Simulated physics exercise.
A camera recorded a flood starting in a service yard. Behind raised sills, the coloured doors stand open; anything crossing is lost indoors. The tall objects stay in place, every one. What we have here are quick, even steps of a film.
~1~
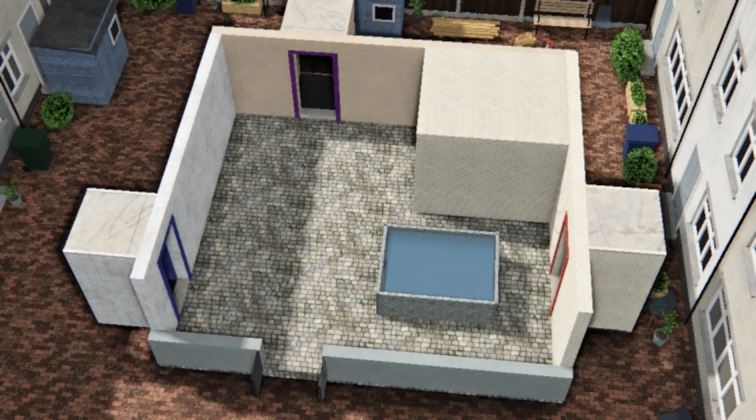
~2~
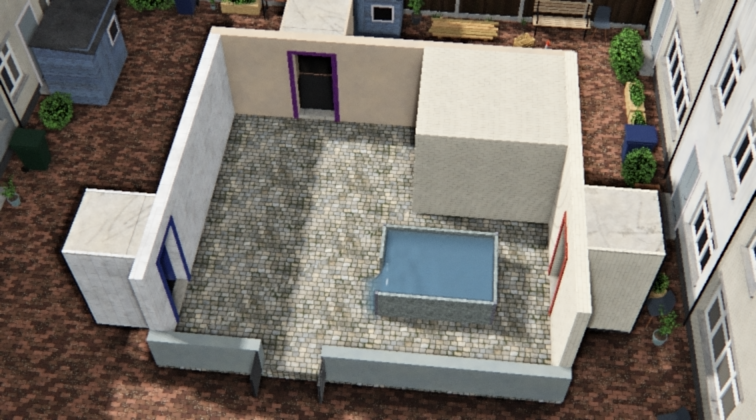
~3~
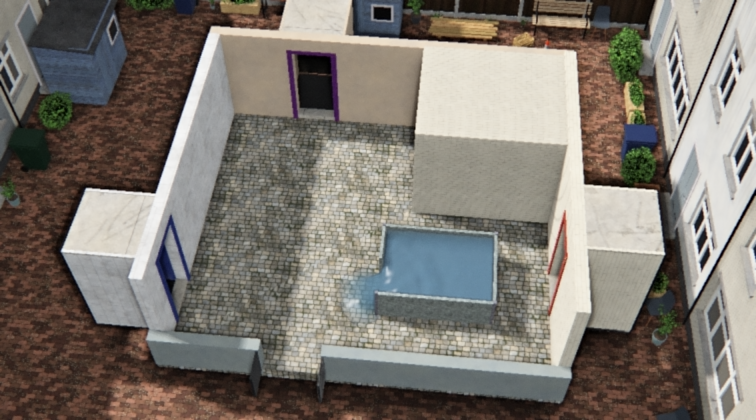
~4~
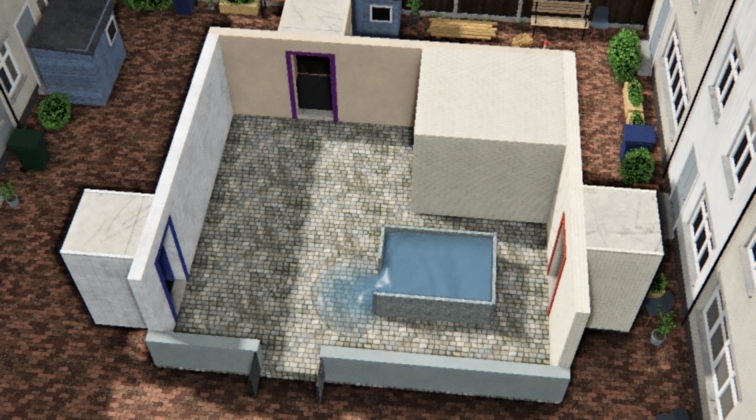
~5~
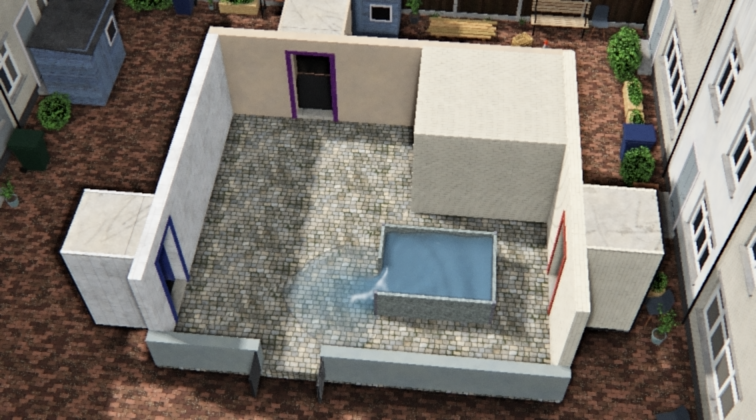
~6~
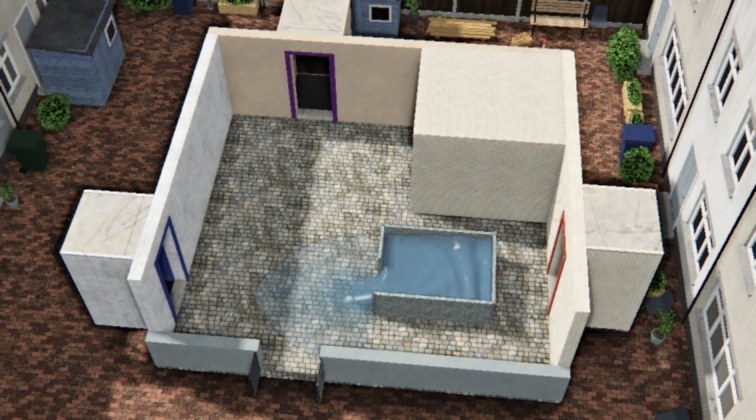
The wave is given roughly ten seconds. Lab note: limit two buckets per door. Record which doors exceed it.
In the end the blue door exceeds two buckets; the red door never exceeds two buckets; the purple door never exceeds two buckets.
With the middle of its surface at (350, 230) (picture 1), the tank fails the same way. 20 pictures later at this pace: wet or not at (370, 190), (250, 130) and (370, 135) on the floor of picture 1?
The three spots read left dry, swamped, left dry.
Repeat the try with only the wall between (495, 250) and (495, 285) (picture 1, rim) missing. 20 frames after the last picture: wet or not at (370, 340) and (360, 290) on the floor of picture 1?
Point one reached; point two not reached.
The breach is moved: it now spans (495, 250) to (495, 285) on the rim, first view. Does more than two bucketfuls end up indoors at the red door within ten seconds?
Result for the red door: It ends up above.
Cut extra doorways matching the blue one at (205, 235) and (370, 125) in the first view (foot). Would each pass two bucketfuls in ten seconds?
The first door ends up above and the second ends up below.
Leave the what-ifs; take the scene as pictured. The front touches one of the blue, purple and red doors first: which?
My pick is the blue-painted one.
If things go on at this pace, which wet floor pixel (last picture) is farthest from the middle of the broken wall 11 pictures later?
Close to (212, 190), I think.
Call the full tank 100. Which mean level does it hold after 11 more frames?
58 percent or so.
A moment on, water covers 35 % of the floor; the blue door wet at the sill, nothing in, the red door not reached, the purple door not reached.
Next, water covers 40 % of the floor; the blue door over two buckets in, the red door not reached, the purple door not reached.
Then, water covers 45 % of the floor; the blue door far over two buckets in, the red door not reached, the purple door not reached.
Later, water covers 60 % of the floor; the blue door far over two buckets in, the red door not reached, the purple door wet at the sill, nothing in.
In the end, water covers 70 % of the floor; the blue door far over two buckets in, the red door not reached, the purple door wet at the sill, nothing in.
